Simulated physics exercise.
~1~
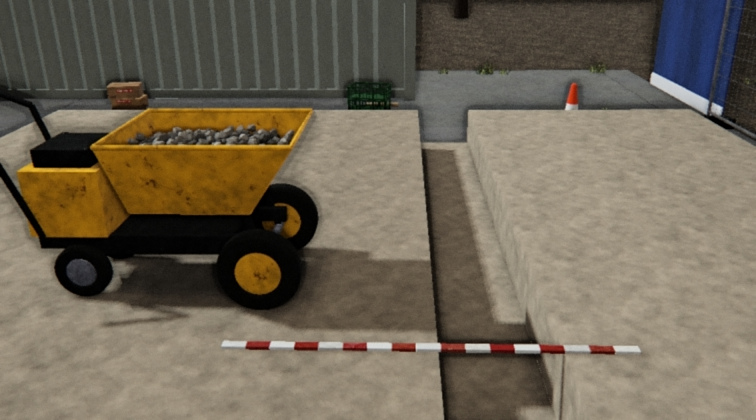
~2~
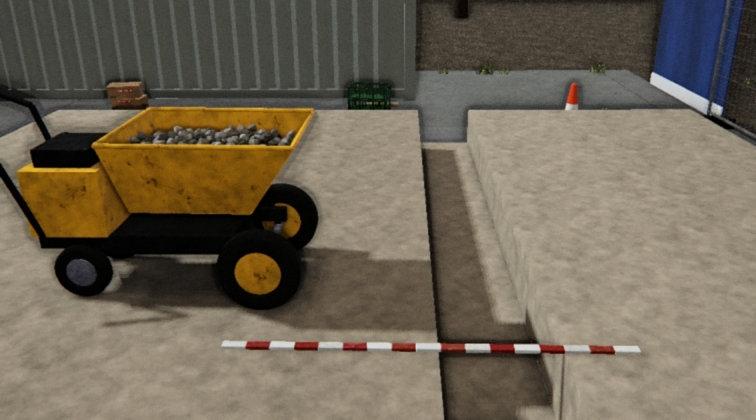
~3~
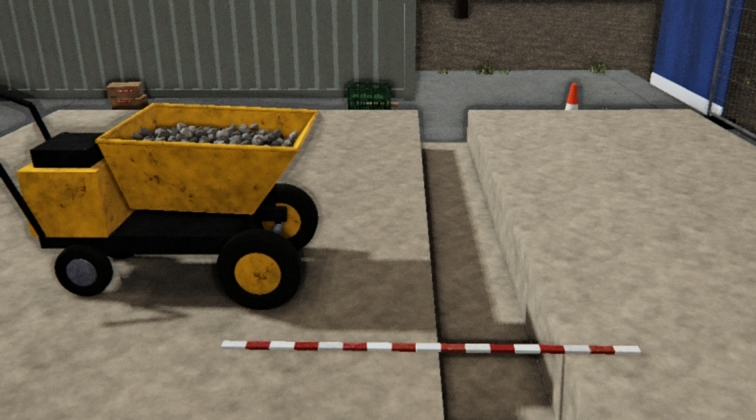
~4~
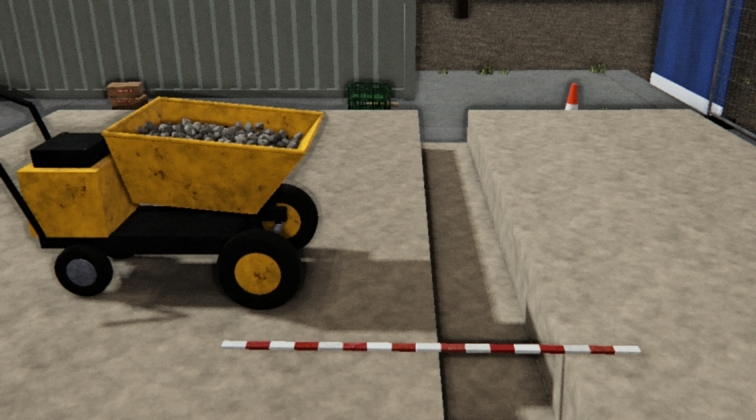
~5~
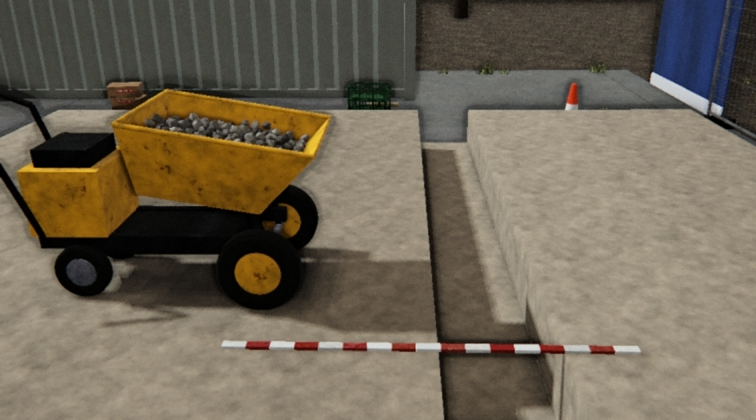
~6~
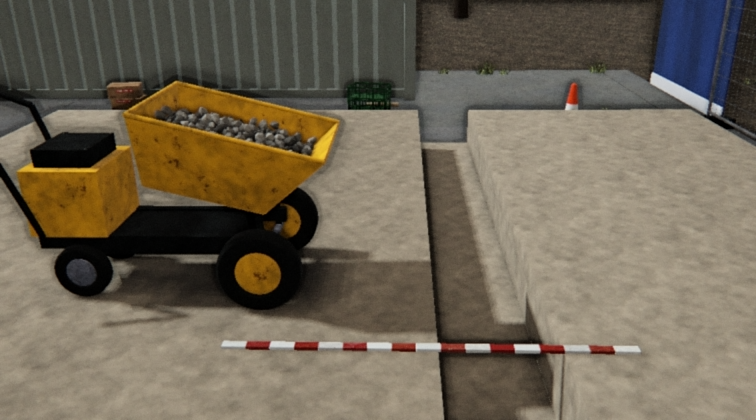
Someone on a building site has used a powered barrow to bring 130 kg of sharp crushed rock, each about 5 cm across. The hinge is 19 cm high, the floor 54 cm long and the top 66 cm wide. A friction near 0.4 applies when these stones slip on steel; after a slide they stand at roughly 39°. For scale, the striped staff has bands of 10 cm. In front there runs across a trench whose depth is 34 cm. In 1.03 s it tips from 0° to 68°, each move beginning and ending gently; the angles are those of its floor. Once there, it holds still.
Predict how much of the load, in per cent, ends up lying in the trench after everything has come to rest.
Roughly 45 per cent of it.
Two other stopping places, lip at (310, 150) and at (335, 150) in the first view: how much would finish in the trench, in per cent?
Some 55 and some 60 per cent, in that order.
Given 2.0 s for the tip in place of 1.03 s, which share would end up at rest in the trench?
Estimate: About 35 %.
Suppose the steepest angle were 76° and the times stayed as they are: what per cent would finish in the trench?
Roughly 60%.
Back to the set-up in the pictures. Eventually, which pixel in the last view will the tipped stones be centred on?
I'd put it close to (461, 329).
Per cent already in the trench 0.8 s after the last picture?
By then, around 5 percent.
Then, 0.5 s after the last picture the floor is at 57°, 100 % in the tray; the foremost stones are at (383, 219).
Then, 0.8 s after the last picture the floor is at 68°, 86 % in the tray, 7 % short of the trench, 7 % in the trench; the foremost stones are at (480, 330).
Then, 1.2 s after the last picture the floor is at 68°, 62 % in the tray, 12 % short of the trench, 27 % in the trench; the foremost stones are at (530, 345).
Then, 3.1 s after the last picture the floor is at 68°, 38 % in the tray, 17 % short of the trench, 45 % in the trench; the foremost stones are at (531, 347).
